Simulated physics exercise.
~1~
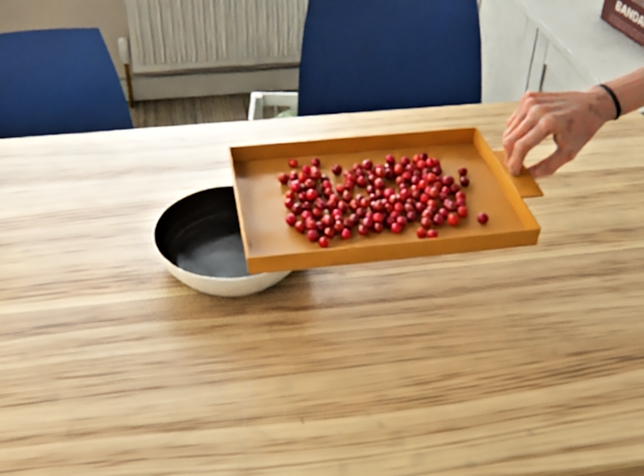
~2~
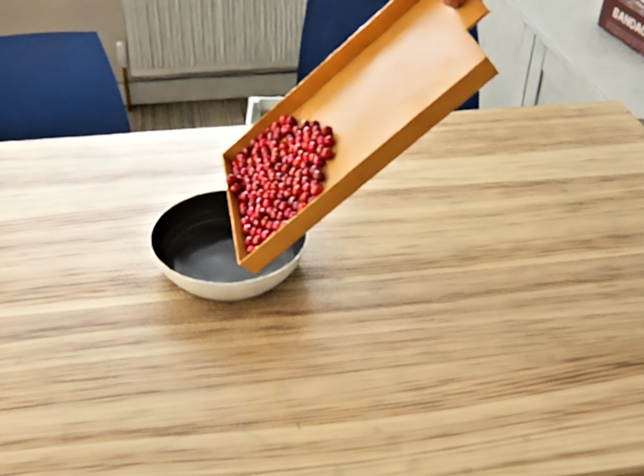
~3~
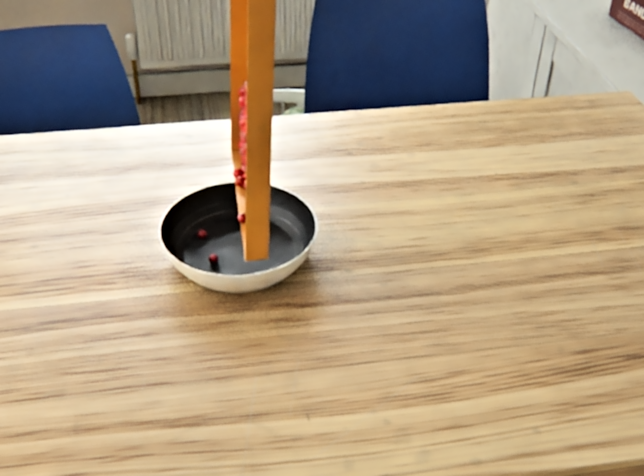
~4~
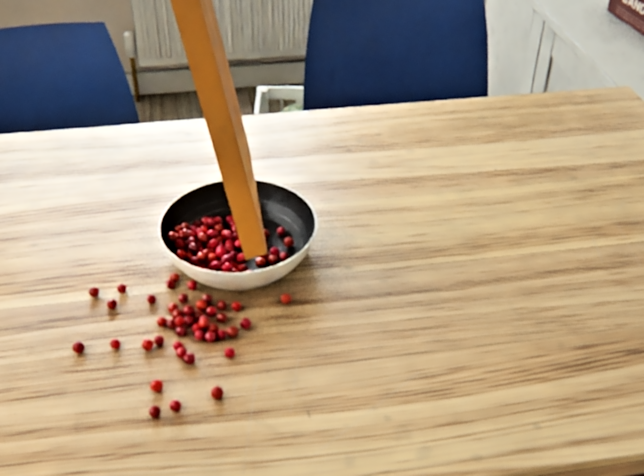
On a wooden table, a hand tips red berries from a tray, filling a pan and spilling some.
